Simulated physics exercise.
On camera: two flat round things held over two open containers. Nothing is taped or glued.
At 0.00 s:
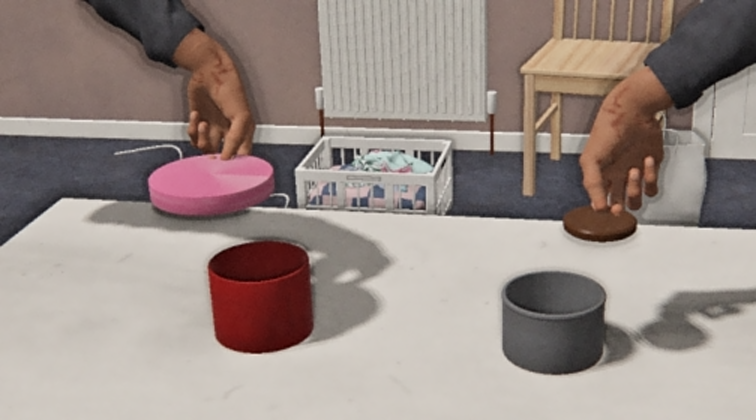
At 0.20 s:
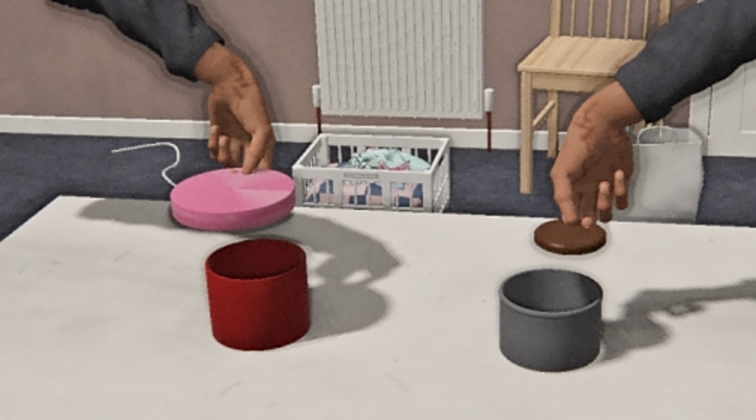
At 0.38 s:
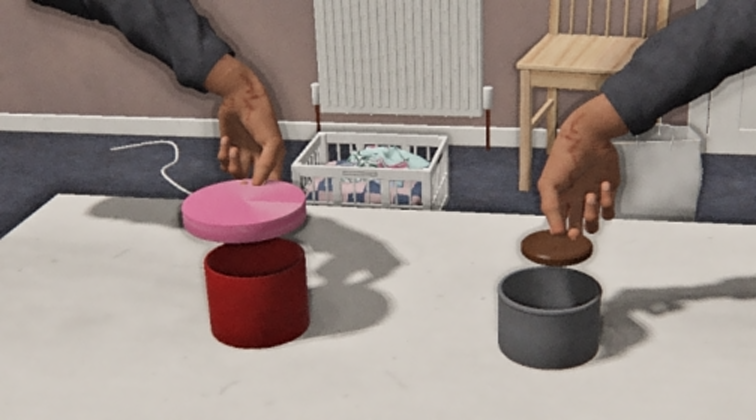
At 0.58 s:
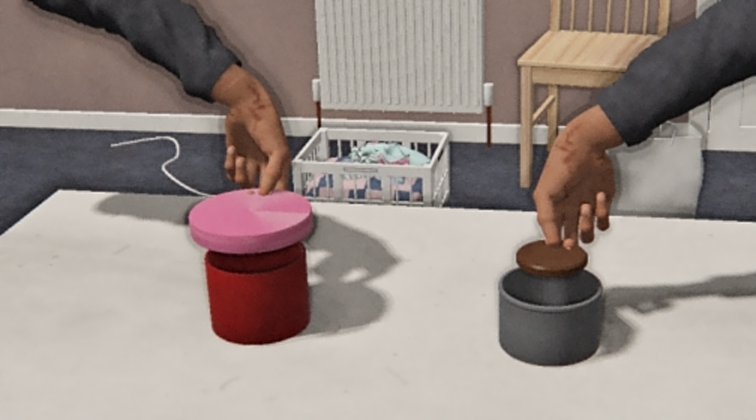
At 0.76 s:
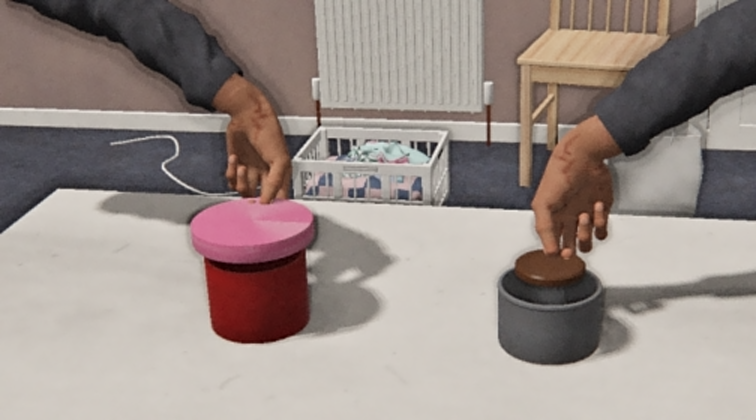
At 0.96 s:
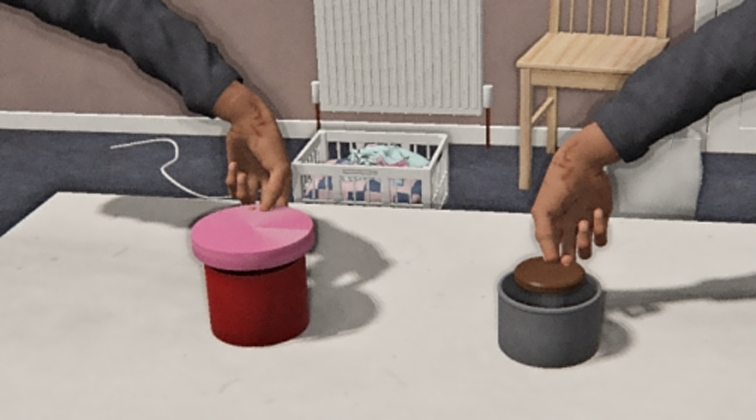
Two hands lower a pink disc onto a red cup and a brown disc into a grey one.
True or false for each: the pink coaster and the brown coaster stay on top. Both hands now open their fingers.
Verdicts: Pink coaster - true, brown coaster - false.
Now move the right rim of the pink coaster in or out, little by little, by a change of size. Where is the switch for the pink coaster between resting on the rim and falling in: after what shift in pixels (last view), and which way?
Close to 12 pixels leftward.
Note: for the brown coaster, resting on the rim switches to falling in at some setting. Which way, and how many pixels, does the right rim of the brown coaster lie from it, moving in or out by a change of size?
Shift: About 12 pixels right.
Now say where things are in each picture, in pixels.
In the first picture, still on the way; pink coaster (212, 183); brown coaster (600, 223); left cup (262, 296).
In the second picture, still on the way; brown coaster (570, 237); right beaker (550, 319).
In the third picture, still on the way; pink coaster (244, 209); left cup (258, 291).
In the fourth picture, still on the way; brown coaster (552, 258); right beaker (550, 313).
In the fifth picture, still on the way; pink coaster (253, 229); left cup (258, 286).
In the sixth picture, in place, still held; pink coaster (253, 236); brown coaster (550, 274); right beaker (549, 315).
By 1.14 s, pink coaster sitting on the rim near (254, 246); brown coaster fallen near (548, 335).
When it is over (1.9 s), the pink coaster works as a lid, near (254, 246); the brown coaster slips past the rim, near (548, 335).
